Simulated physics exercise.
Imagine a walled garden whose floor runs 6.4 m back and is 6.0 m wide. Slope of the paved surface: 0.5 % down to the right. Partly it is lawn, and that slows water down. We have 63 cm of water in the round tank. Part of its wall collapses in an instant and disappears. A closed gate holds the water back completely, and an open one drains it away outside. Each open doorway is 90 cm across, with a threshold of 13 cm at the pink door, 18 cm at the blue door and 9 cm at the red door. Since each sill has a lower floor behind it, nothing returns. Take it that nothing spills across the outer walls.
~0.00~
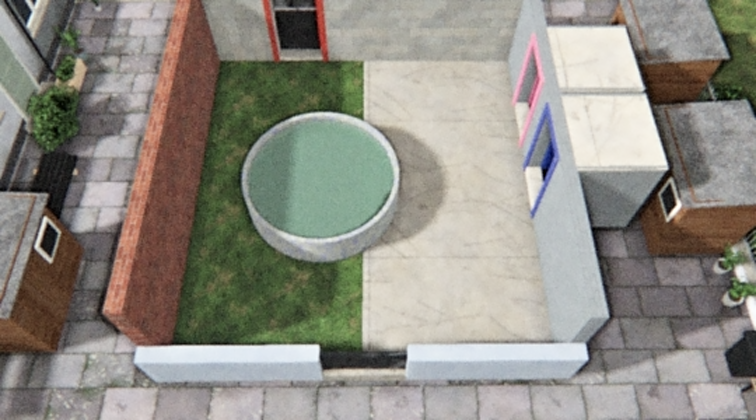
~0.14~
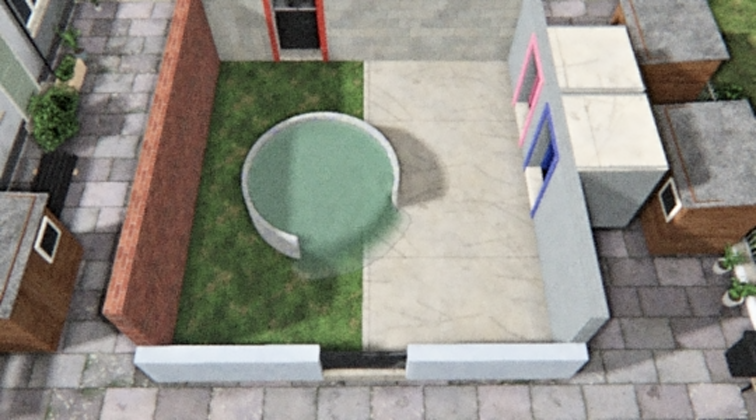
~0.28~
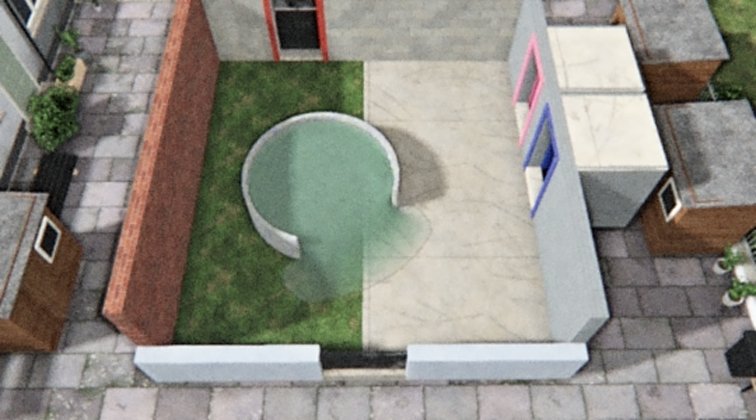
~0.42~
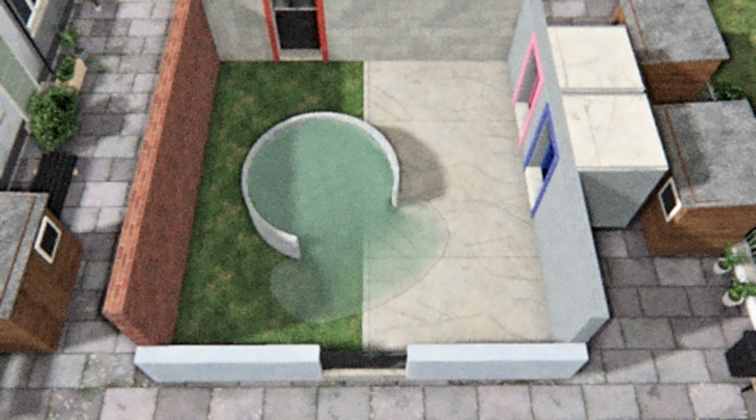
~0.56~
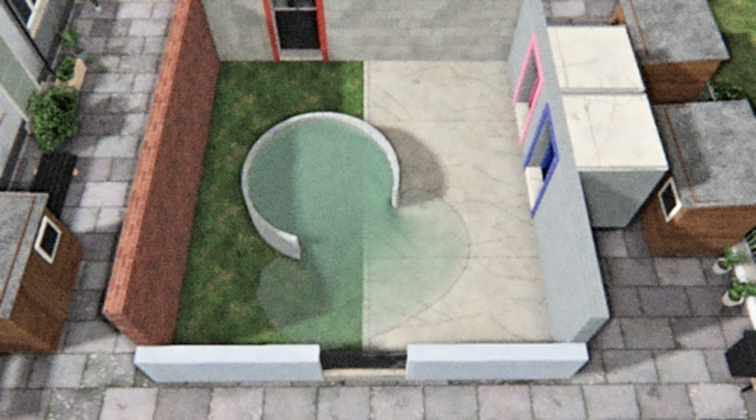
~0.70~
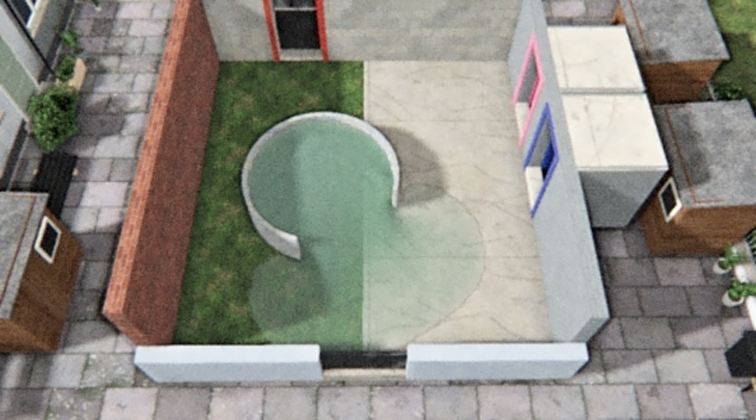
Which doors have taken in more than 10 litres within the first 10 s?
Door by door: The pink door has not; the blue door has not; the red door has not.
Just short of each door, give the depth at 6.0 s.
Door by door in centimetres: Pink shows 7, blue shows 10, red shows 5.
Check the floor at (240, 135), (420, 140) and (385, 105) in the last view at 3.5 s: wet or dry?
Going through the three points: Not yet touched, then not yet touched, then not yet touched.
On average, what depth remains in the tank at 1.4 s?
About 39 centimetres on average.
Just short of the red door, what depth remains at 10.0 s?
I'd say close to 9.5 cm.
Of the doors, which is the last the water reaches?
That would be the red one.
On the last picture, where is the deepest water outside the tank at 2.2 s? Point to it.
Roughly pixel (549, 358).
After 1.4 s water covers 35 % of the floor and is deepest (36 cm) near (400, 348); pink door not reached, blue door not reached, red door not reached.
After 2.2 s water covers 35 % of the floor and is deepest (55 cm) near (549, 358); pink door not reached, blue door 5 cm at the sill, 0 L in, red door not reached.
After 3.5 s water covers 50 % of the floor and is deepest (33 cm) near (549, 358); pink door 4 cm at the sill, 0 L in, blue door 13 cm at the sill, 0 L in, red door not reached.
After 6.0 s water covers 85 % of the floor and is deepest (21 cm) near (507, 83); pink door 7 cm at the sill, 0 L in, blue door 10 cm at the sill, 0 L in, red door 5 cm at the sill, 0 L in.
After 10.0 s water covers 100 % of the floor and is deepest (14 cm) near (220, 63); pink door 10 cm at the sill, 0 L in, blue door 8 cm at the sill, 0 L in, red door 9 cm at the sill, 0 L in.
